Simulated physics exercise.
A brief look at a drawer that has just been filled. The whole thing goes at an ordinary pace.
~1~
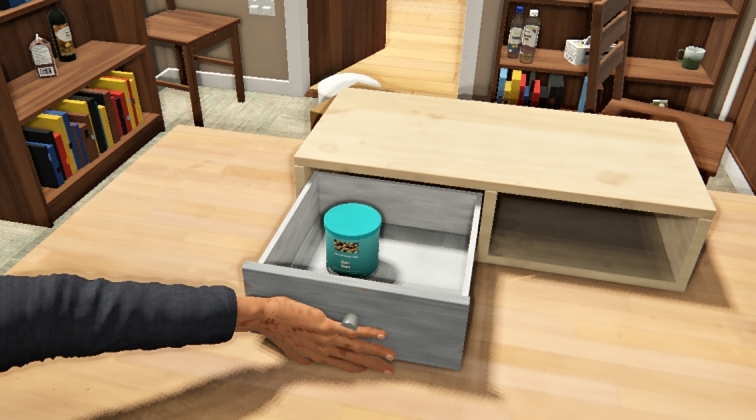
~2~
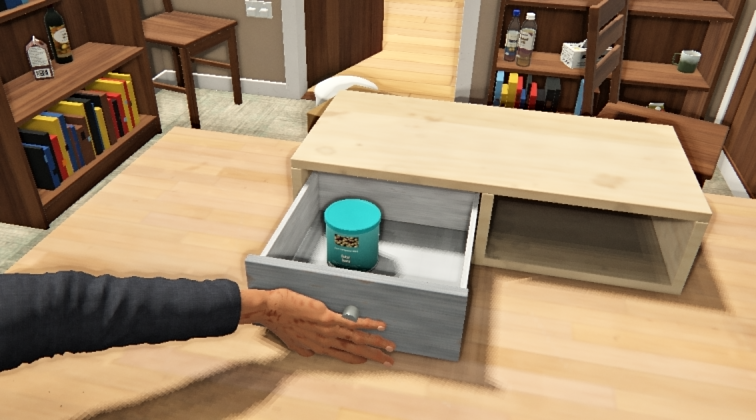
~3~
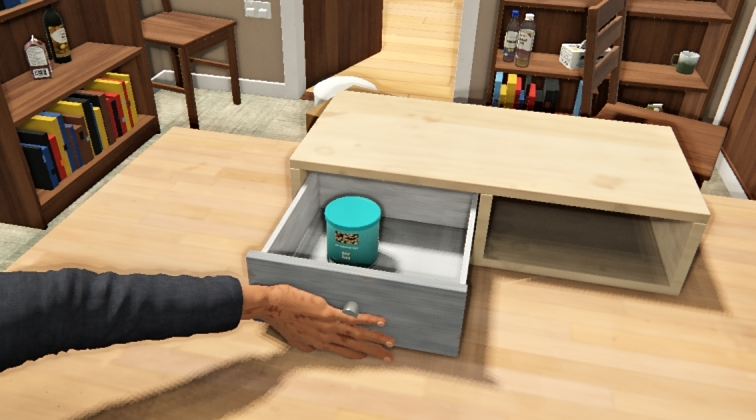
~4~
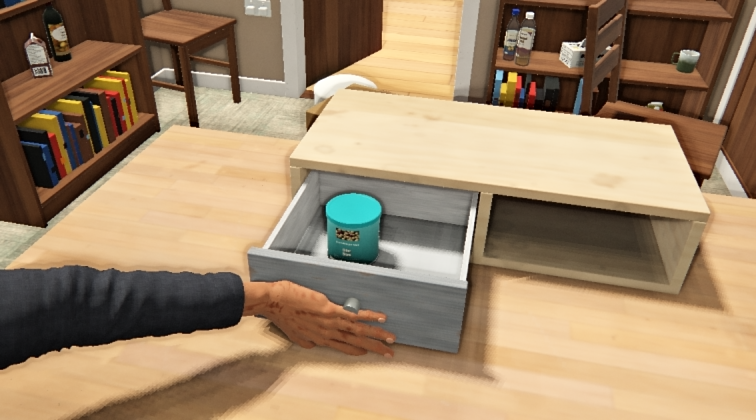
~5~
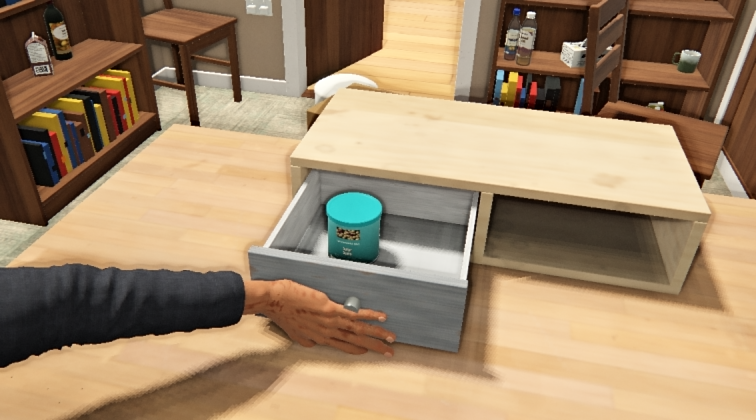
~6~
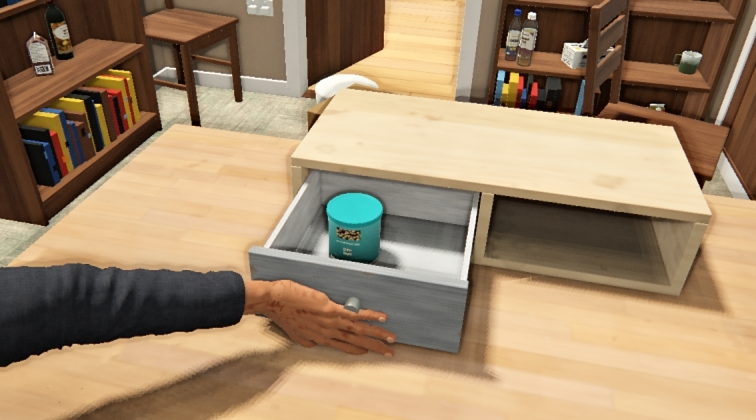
A hand at the open grey drawer slides it slightly inward with a turquoise pot inside.
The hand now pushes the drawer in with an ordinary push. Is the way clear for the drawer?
Odds are the drawer lines up with the cabinet front afterwards.
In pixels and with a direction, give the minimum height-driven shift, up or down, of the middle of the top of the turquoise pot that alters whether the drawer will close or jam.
Roughly 12 pixels, upward.
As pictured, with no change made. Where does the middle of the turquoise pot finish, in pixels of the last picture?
It comes to rest at about (385, 161) in the last picture.
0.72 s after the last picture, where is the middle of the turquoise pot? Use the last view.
Near (376, 183).
Then, 0.42 s after the last picture, drawer about half in.
At rest, the drawer closes.
